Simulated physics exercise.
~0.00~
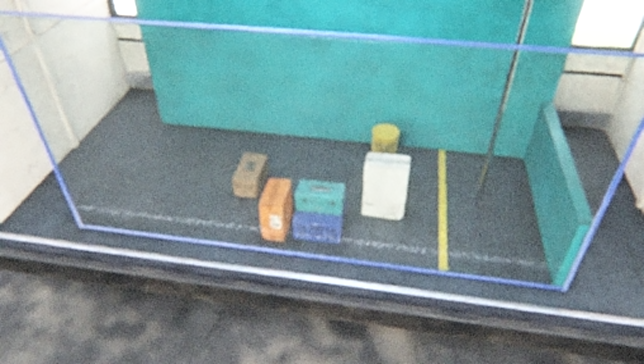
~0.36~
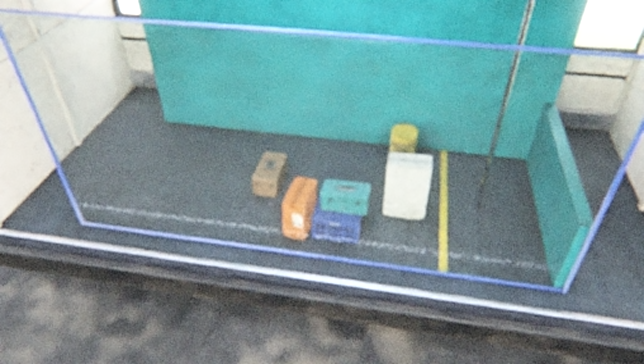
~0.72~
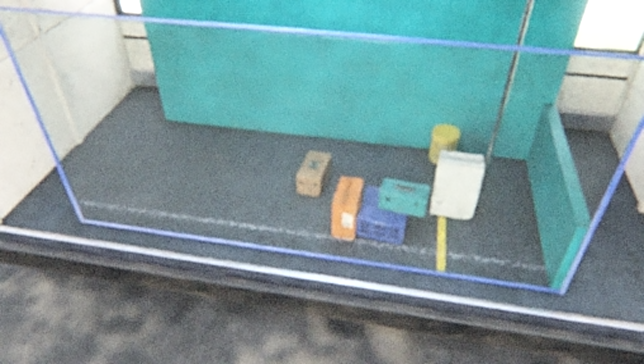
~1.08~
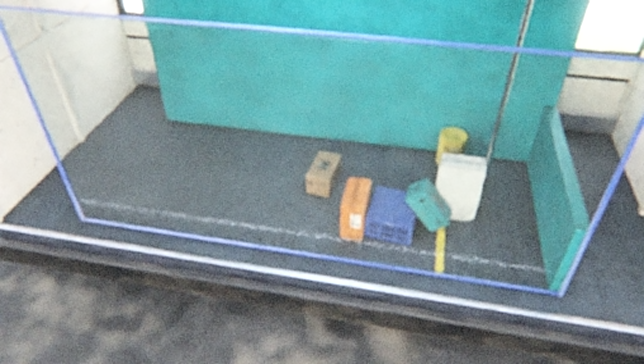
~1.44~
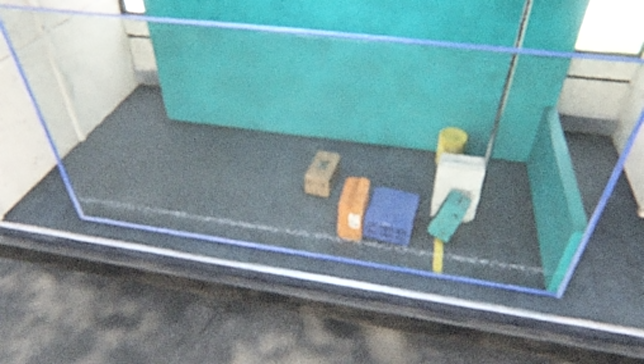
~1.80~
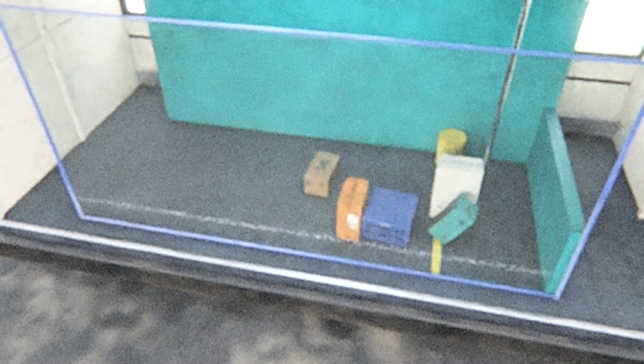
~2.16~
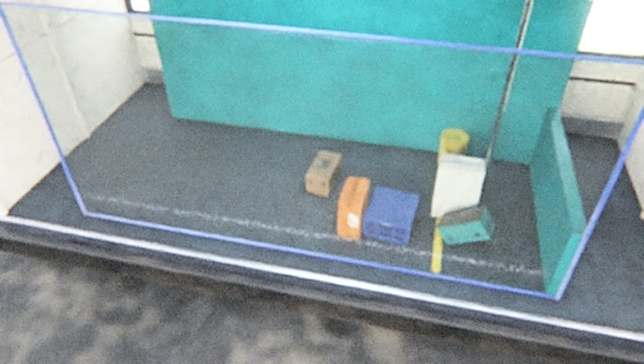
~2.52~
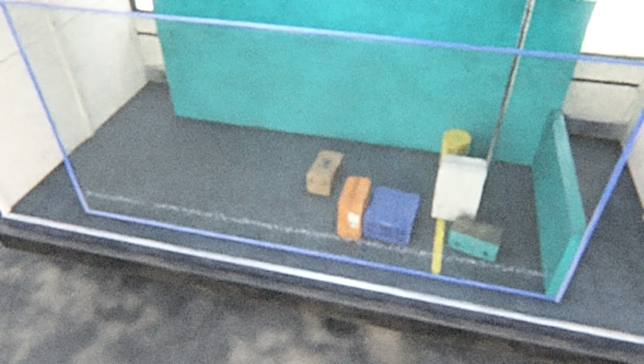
A teal box riding on a blue crate is the most noticeable thing in a dark-floored bay with a teal back wall, seen from above and in front through a blue outline. A brown box and an orange case sit left of the crate, with a white upright box, a yellow bucket and a yellow line to the right. All the loads slide right, and the white box and bucket reach the line. The others stop short of it, but the teal box continues, tips off the crate and tumbles past the white box's base. It ends overturned on the floor beyond the line, while the white box stays upright.
